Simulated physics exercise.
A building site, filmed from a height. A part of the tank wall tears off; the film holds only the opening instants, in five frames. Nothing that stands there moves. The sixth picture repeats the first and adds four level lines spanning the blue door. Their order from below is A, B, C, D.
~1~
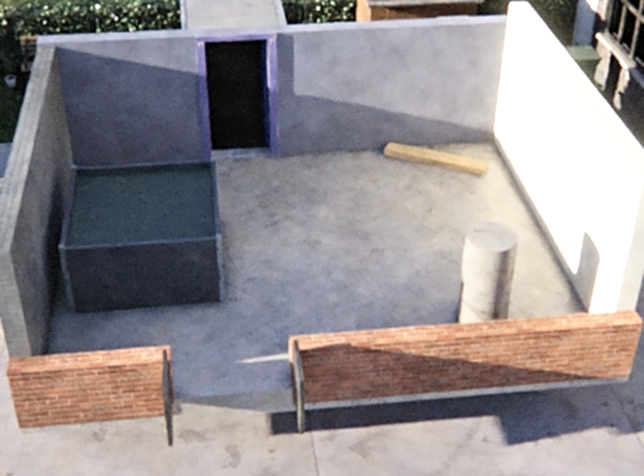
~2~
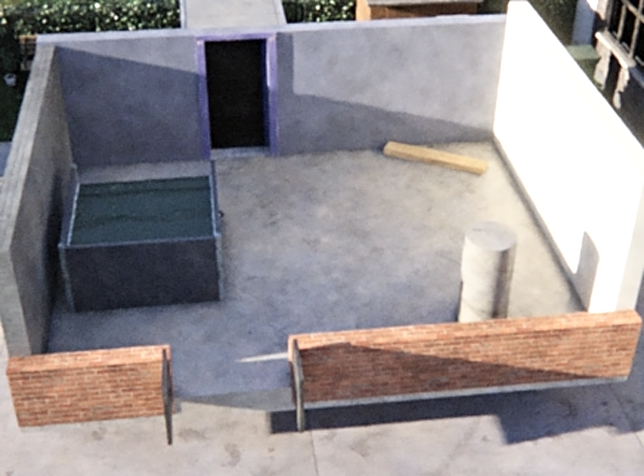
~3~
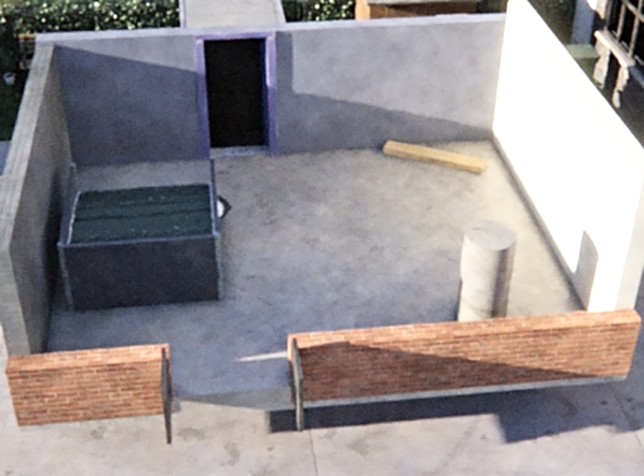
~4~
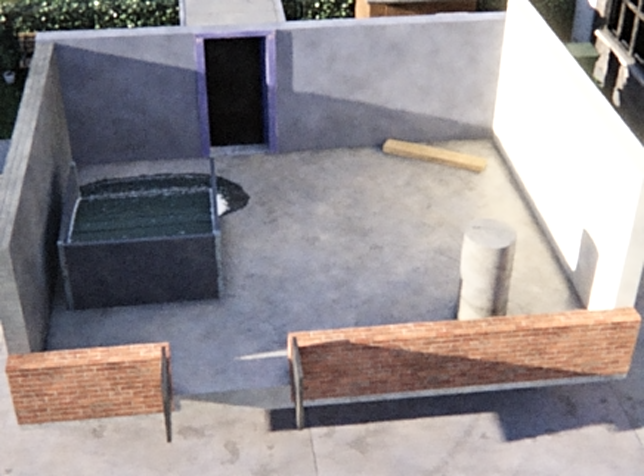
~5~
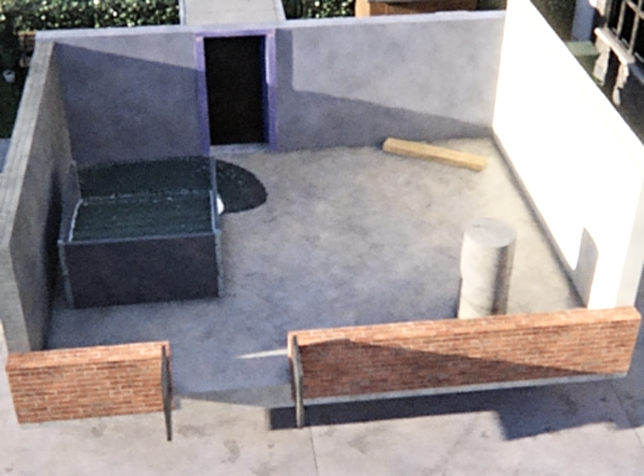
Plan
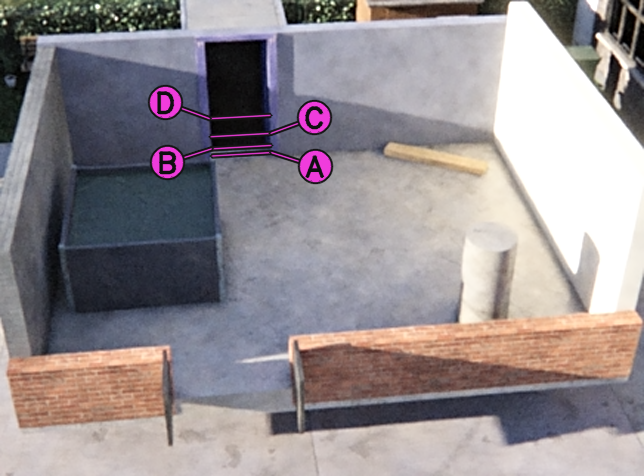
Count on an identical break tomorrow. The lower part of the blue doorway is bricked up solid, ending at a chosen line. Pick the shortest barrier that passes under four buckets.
Mark C.
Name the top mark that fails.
It is B.
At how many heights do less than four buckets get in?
Two of the four.
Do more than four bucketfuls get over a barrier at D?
No, that is safe.
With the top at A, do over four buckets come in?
Yes.
In magenta, A at (241, 154); B at (241, 147); C at (240, 135); D at (240, 117); from the bottom up A, B, C, D.
If A is chosen, dozens of bucketfuls pour in.
If B is chosen, about 10 bucketfuls get in.
If C is chosen, a splash gets over, under a bucket.
If D is chosen, nothing gets over.
